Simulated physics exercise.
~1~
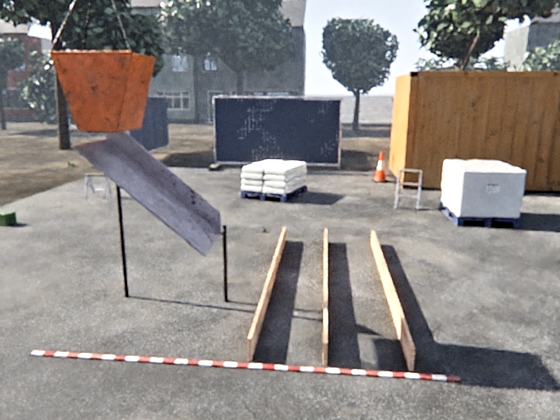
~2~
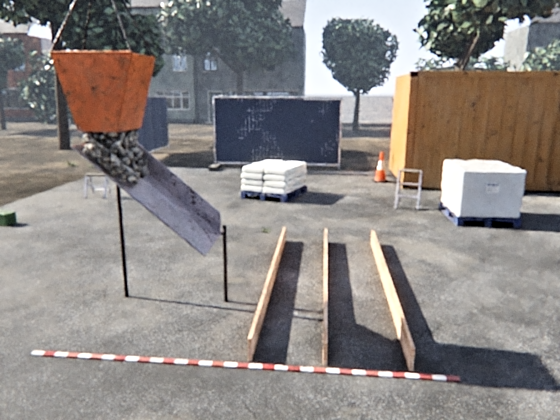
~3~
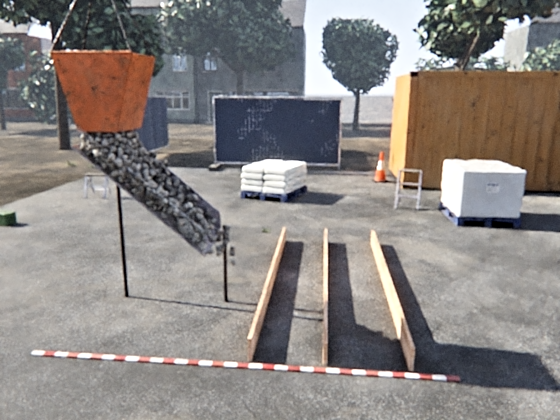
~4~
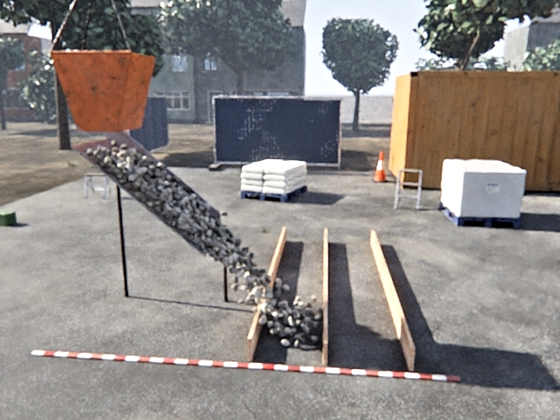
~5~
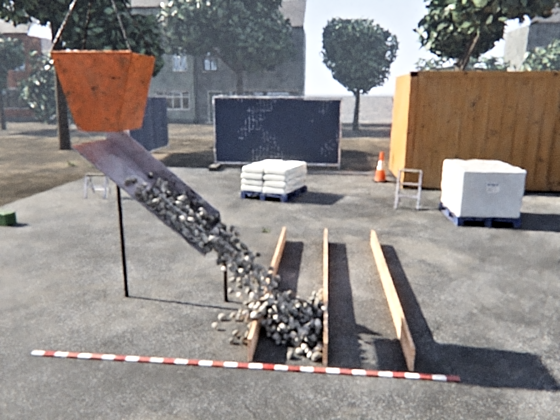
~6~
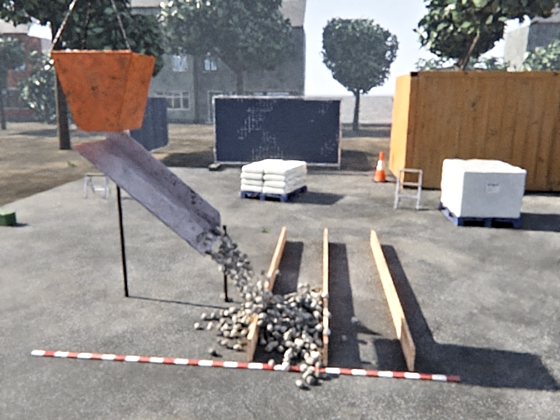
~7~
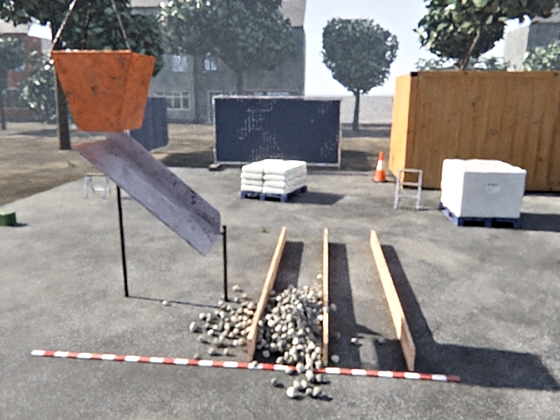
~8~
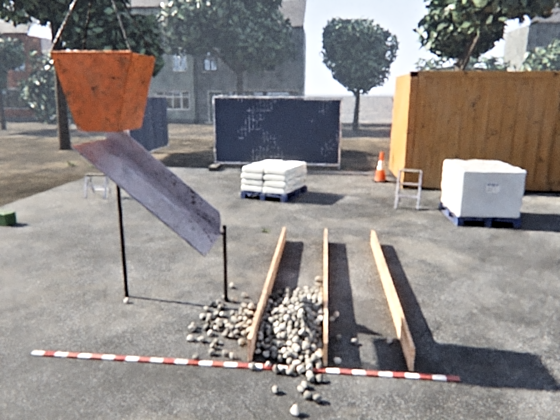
At first an orange skip hangs above a sloping steel chute on a paved yard, with three wooden boards standing on the ground to the right. Grey stones drop from the bottom of the skip onto the top of the chute and slide down it to the right. They pour off the lower end, most landing between the left and middle boards, while some fall short to the left. The chute empties as the last stones tumble off. Finally most lie heaped in the left bay, with some left of it and a few scattered near the striped pole.
